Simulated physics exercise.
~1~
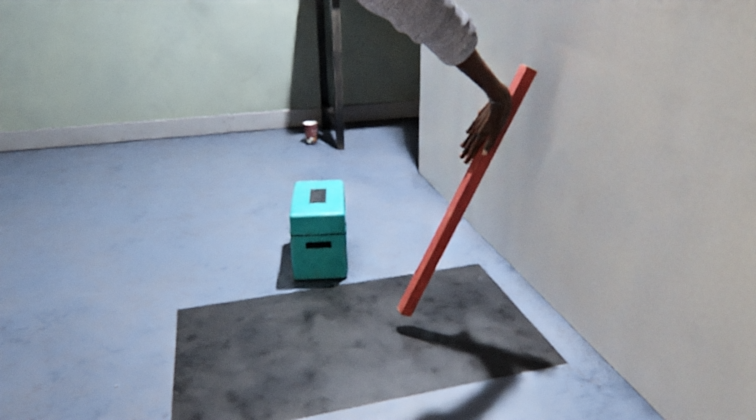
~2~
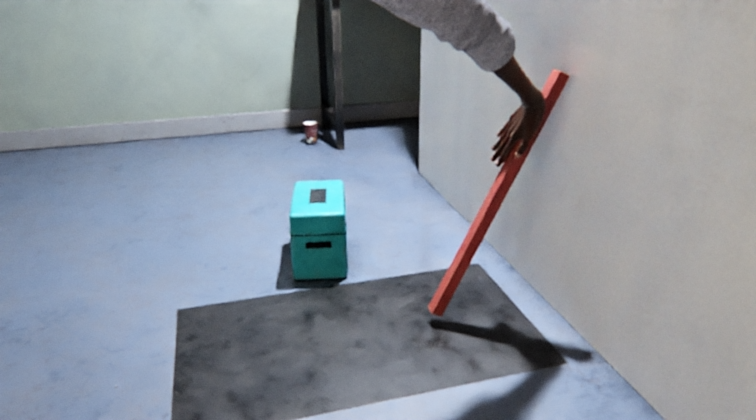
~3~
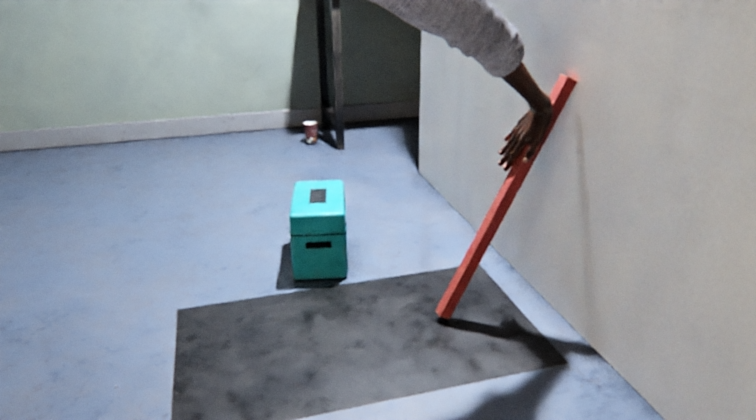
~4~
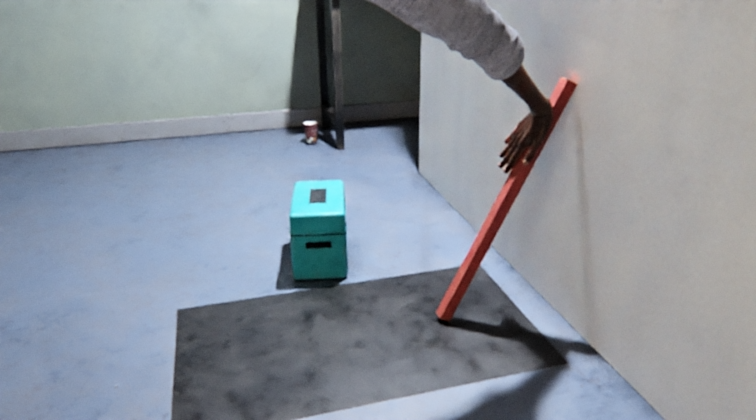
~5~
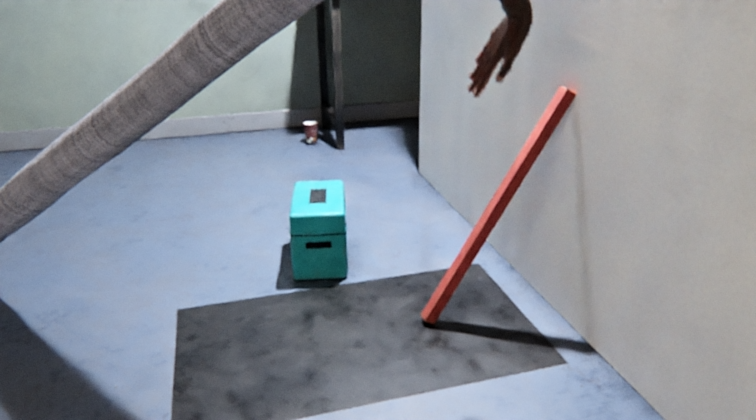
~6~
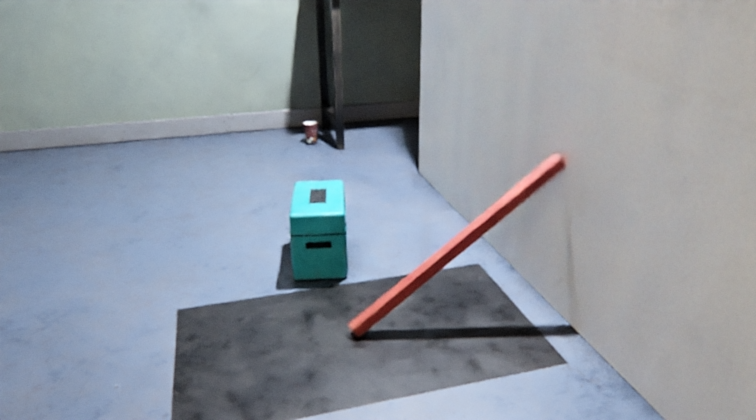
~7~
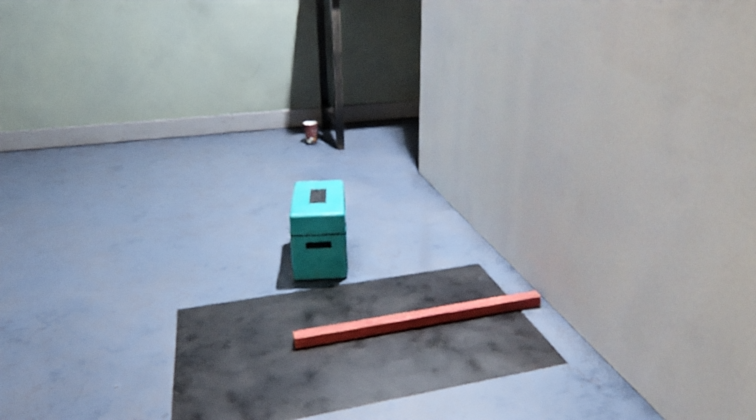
To begin with, a hand holds a long red pole at a slant near a pale wall on the right, its lower end above a dark mat, while a turquoise toolbox sits on the blue floor. The hand moves the pole to the right and sets it leaning against the wall. The hand then lets go and draws back, and the pole begins to slip. Its foot slides left across the mat as its top slides down the wall. Finally the pole lies flat, mostly on the mat, with the toolbox still in its place.
